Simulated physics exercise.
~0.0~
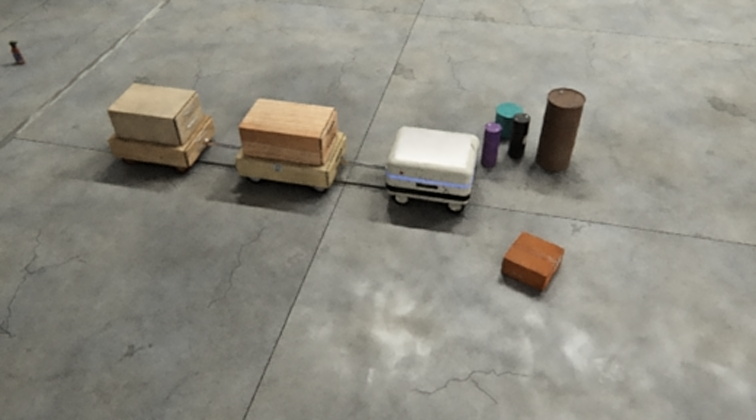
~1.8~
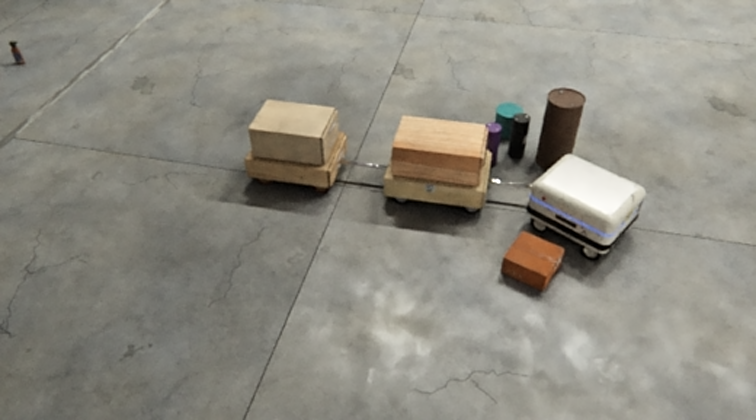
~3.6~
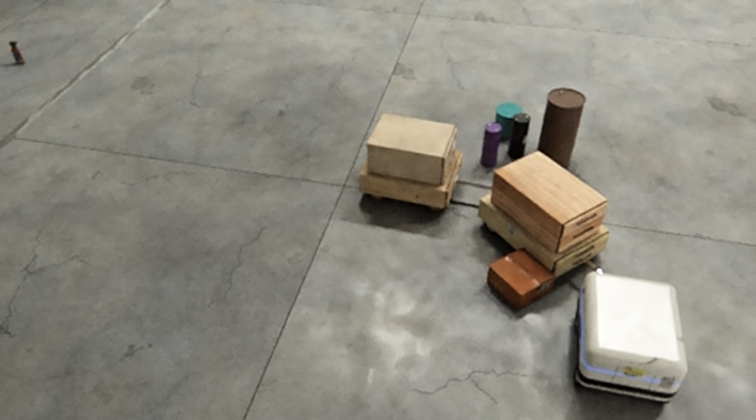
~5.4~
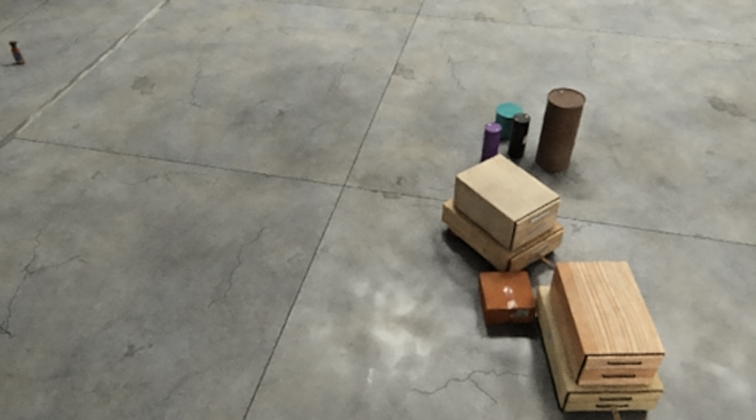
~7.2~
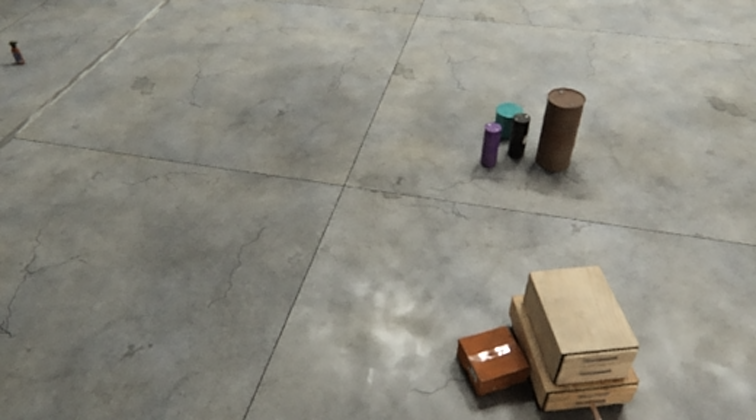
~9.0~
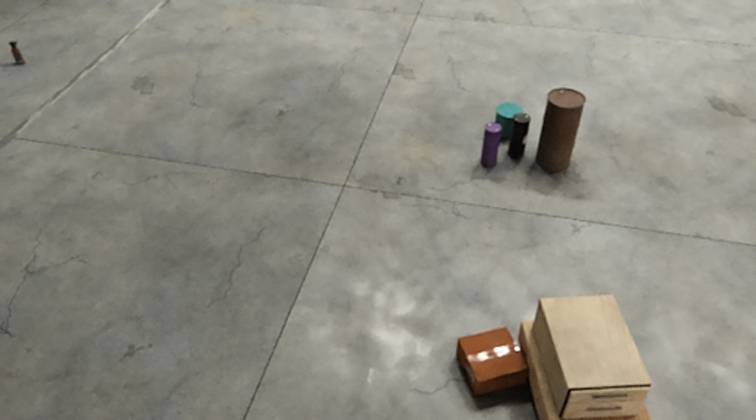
The clip shows a white tug towing two box-laden wooden carts rightward past four standing cylindrical containers, then turning toward the viewer and leaving view as the carts push an orange box down the floor; it ends upright beside the rear cart, the containers unmoved.
